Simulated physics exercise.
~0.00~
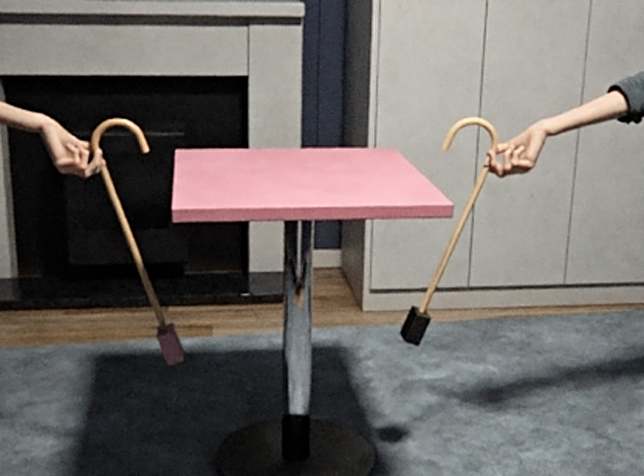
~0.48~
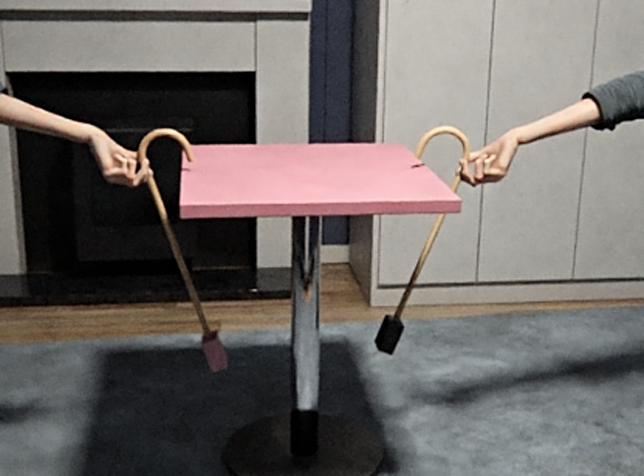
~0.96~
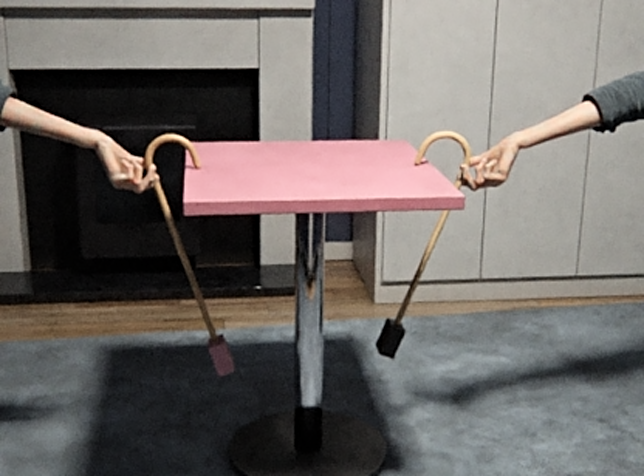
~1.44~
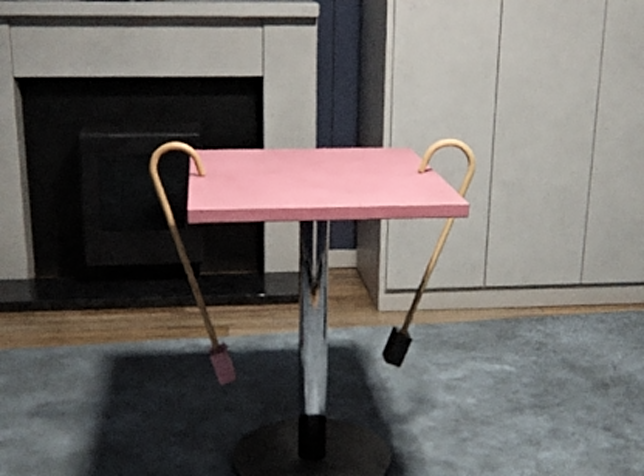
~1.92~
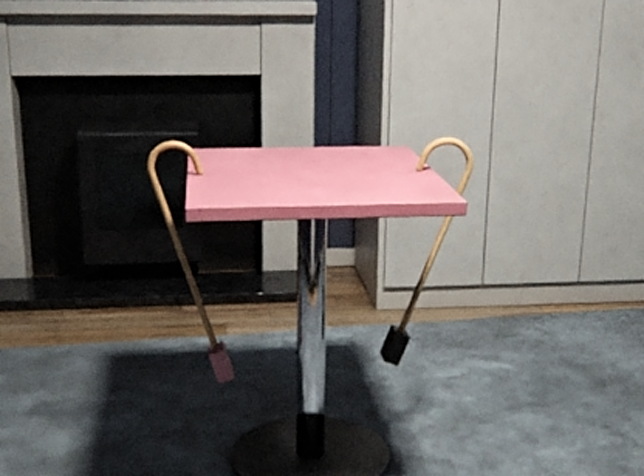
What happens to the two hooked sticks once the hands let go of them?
Both stay hanging by their hooks from the table top, the pink-ended one at the left edge and the black-ended one at the right.
In a room with a fireplace, two hands brought hooked sticks, one with a pink end and one with a black end, to opposite edges of a pink table and hooked them on. The hands let go and withdrew, and both sticks stayed hanging.
